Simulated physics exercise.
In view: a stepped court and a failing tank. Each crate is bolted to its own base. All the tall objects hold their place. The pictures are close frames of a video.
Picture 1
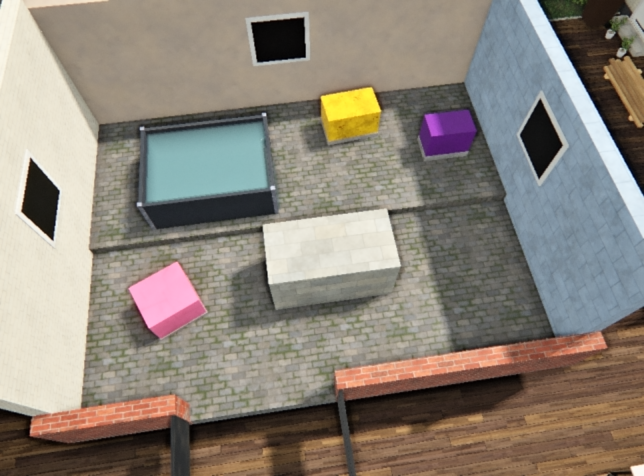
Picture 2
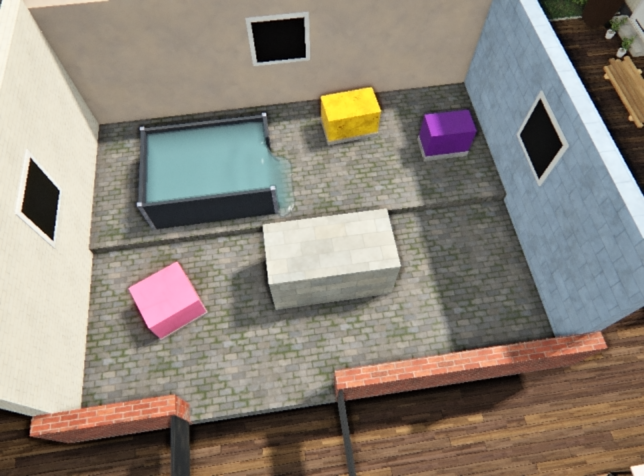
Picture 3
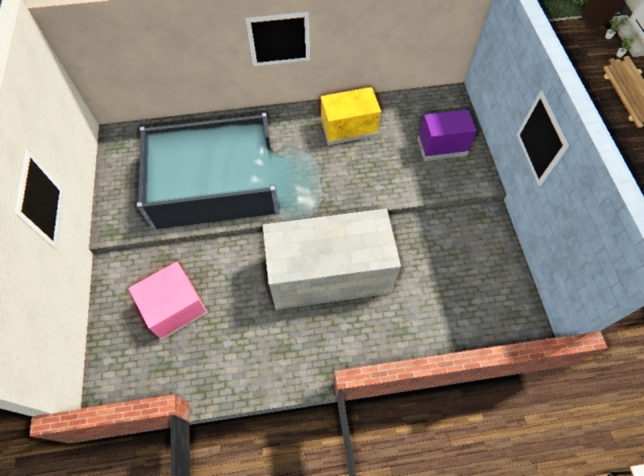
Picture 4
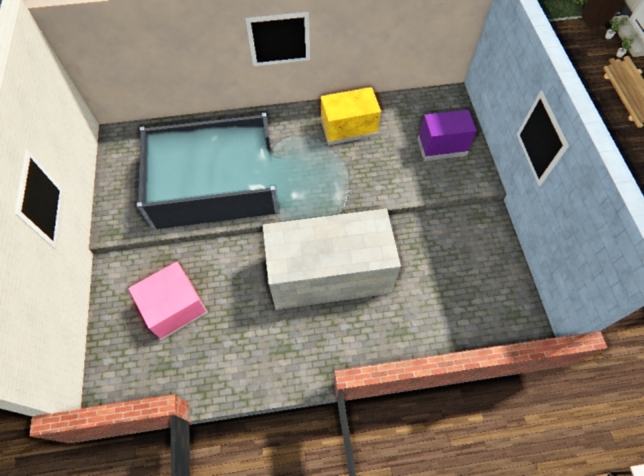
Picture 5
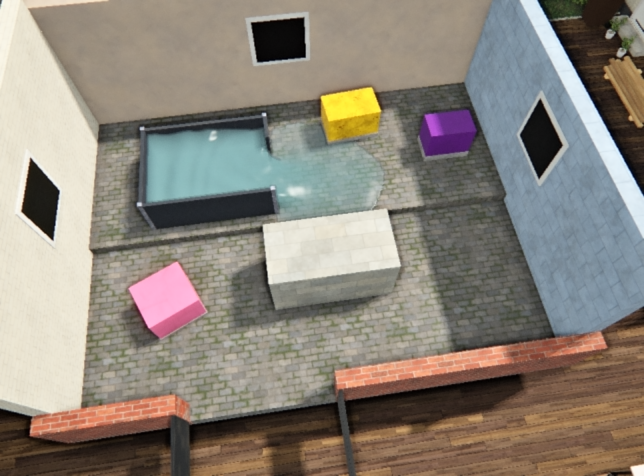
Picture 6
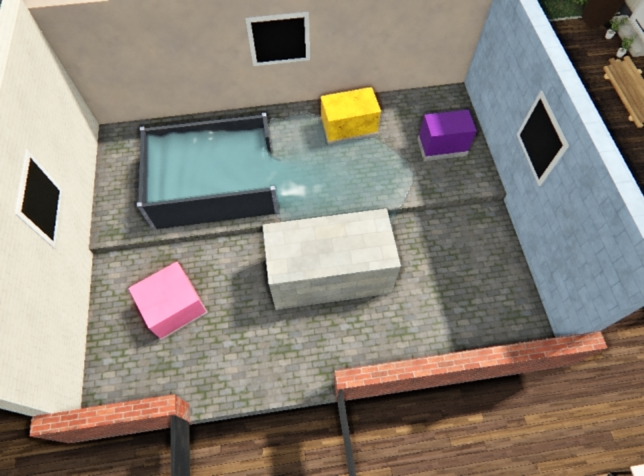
Water poured out through a gap in the right side of a dark-framed tank and spread rightward across the stone paving, passing between the yellow box and the big pale block toward the purple box.
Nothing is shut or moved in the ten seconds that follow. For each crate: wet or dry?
In the end: The purple crate is soaked; the pink crate is soaked; the yellow crate is soaked.
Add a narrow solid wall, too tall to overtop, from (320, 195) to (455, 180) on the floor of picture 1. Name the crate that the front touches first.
That is the yellow crate.
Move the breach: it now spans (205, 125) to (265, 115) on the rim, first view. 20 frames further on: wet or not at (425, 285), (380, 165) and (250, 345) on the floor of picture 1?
One after the other: Free of water, dry, dry.
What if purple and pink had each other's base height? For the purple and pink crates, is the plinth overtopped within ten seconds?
In short: Purple gets wet; pink escapes it.
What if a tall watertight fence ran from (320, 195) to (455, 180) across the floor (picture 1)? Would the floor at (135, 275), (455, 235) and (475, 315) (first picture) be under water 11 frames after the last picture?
One after the other: Not flooded, flooded, clear.
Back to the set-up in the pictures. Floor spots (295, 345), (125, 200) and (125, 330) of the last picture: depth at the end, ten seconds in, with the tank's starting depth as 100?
In turn 10, 2 and 8 in a hundred.
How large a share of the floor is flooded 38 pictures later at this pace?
Roughly 80 per cent.
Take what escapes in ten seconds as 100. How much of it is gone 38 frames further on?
Close to 10 %.
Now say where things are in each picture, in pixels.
In the first frame, the tank at (207, 161) is whole and still.
In the second frame, the front is at (281, 159), out from the gap at (271, 178).
In the third frame, the front is at (307, 156), out from the gap at (271, 180).
In the fourth frame, the front is at (343, 168), out from the gap at (271, 180).
In the fifth frame, the front is at (377, 167), out from the gap at (271, 180).
In the sixth frame, the front is at (408, 180), out from the gap at (271, 180).
A moment on, water covers 30 % of the floor; the purple crate water round its plinth, the pink crate not reached, the yellow crate water round its plinth.
Next, water covers 40 % of the floor; the purple crate water round its plinth, the pink crate not reached, the yellow crate water round its plinth.
Then, water covers 50 % of the floor; the purple crate water round its plinth, the pink crate not reached, the yellow crate water round its plinth.
Later, water covers 80 % of the floor; the purple crate water round its plinth, the pink crate water round its plinth, the yellow crate water round its plinth.
In the end, water covers 95 % of the floor; the purple crate was topped, the pink crate was topped, the yellow crate was topped.
